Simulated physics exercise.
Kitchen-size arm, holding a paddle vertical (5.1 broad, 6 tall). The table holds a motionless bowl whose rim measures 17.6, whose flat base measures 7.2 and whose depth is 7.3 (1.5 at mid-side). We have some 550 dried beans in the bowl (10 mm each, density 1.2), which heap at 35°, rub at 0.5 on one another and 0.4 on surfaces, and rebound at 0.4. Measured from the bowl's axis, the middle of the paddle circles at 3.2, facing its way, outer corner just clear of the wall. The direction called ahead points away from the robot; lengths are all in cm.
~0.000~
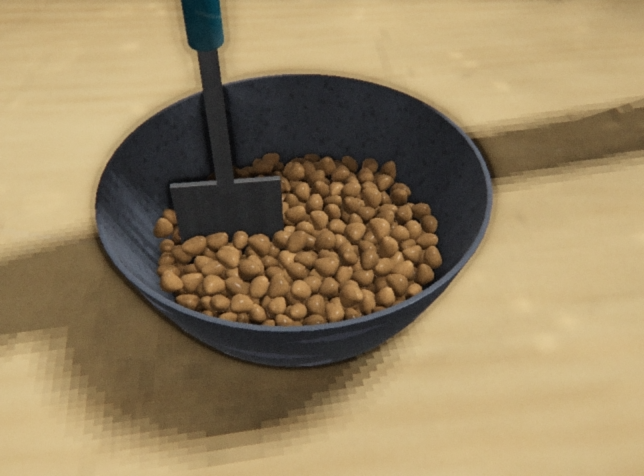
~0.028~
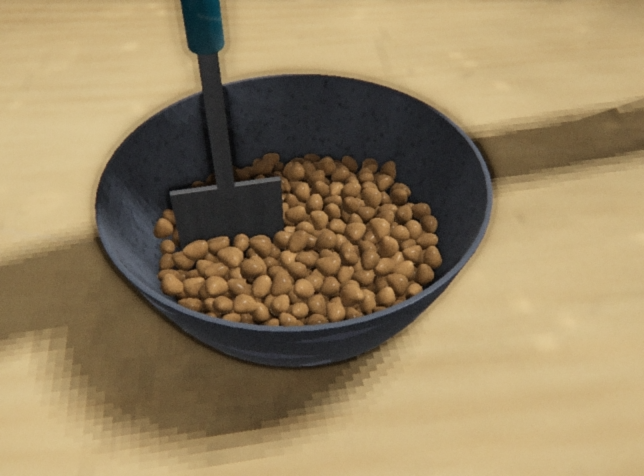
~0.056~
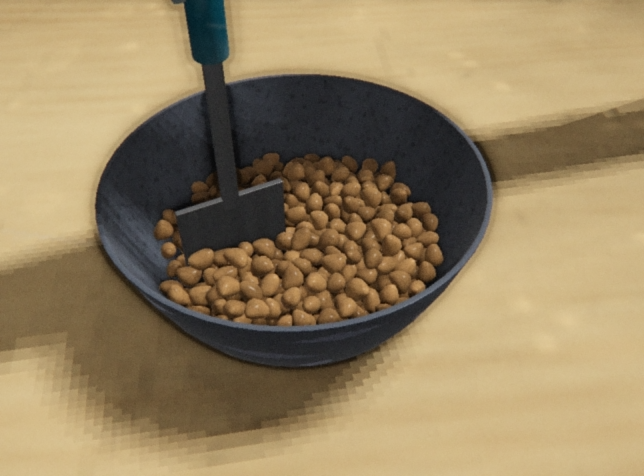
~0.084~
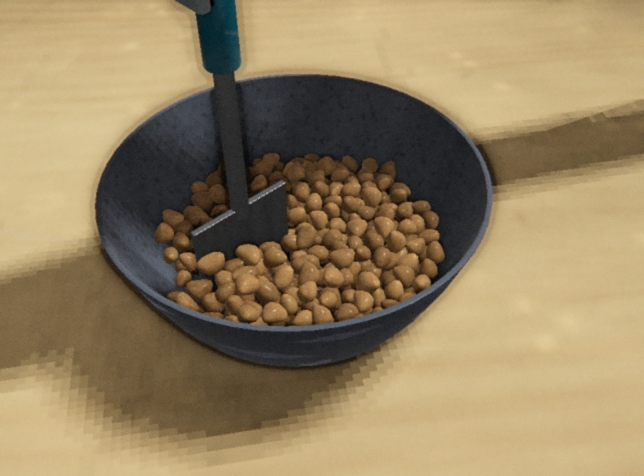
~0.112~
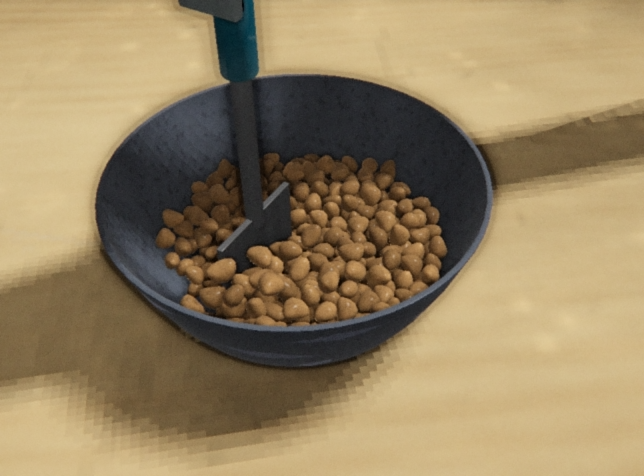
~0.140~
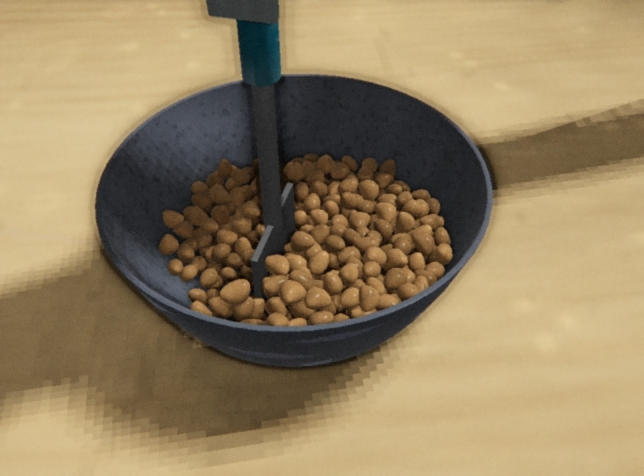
A robot arm, only a grey piece of it showing at the top edge, works over a pale wooden table seen from above at an angle. A dark blue bowl of brown beans sits centrally, a grey paddle with a teal handle upright at its left. The paddle moves slowly rightward and nearer, turning edge-on and pushing beans aside, while bowl and camera stay still.
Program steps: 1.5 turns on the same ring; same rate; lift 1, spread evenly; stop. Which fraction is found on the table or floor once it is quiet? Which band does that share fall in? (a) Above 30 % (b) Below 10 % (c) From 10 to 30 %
(b) Below 10 %.
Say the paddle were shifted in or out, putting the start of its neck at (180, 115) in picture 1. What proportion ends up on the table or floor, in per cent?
It comes to around 5 percent.
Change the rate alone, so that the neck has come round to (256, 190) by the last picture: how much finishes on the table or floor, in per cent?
Around 5 in a hundred.
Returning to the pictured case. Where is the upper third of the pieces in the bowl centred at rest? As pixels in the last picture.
Looks like roughly (370, 193) to me.
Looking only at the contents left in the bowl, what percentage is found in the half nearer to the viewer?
Close to 45 in a hundred.
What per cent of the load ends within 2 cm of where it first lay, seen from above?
Estimate: 5 per cent.
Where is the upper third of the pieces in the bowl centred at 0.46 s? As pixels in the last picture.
Centre estimate: Approx. (263, 135) px.
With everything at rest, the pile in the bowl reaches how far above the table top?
The peak stands near 7.5 centimetres up.
After 0.46 s, 253° round, highest piece 9 above the table; 536 in the bowl, 5 on the table or floor, 8 in flight or on the tool.
After 0.78 s, 77° round, highest piece 9 above the table; 522 in the bowl, 21 on the table or floor, 6 in flight or on the tool.
After 1.14 s, 180° round, highest piece 8 above the table; 512 in the bowl, 37 on the table or floor.
After 1.84 s, 180° round, highest piece 8 above the table; 512 in the bowl, 37 on the table or floor.
At rest, 512 in the bowl, 37 on the table or floor. That is 7 % on the table or floor.
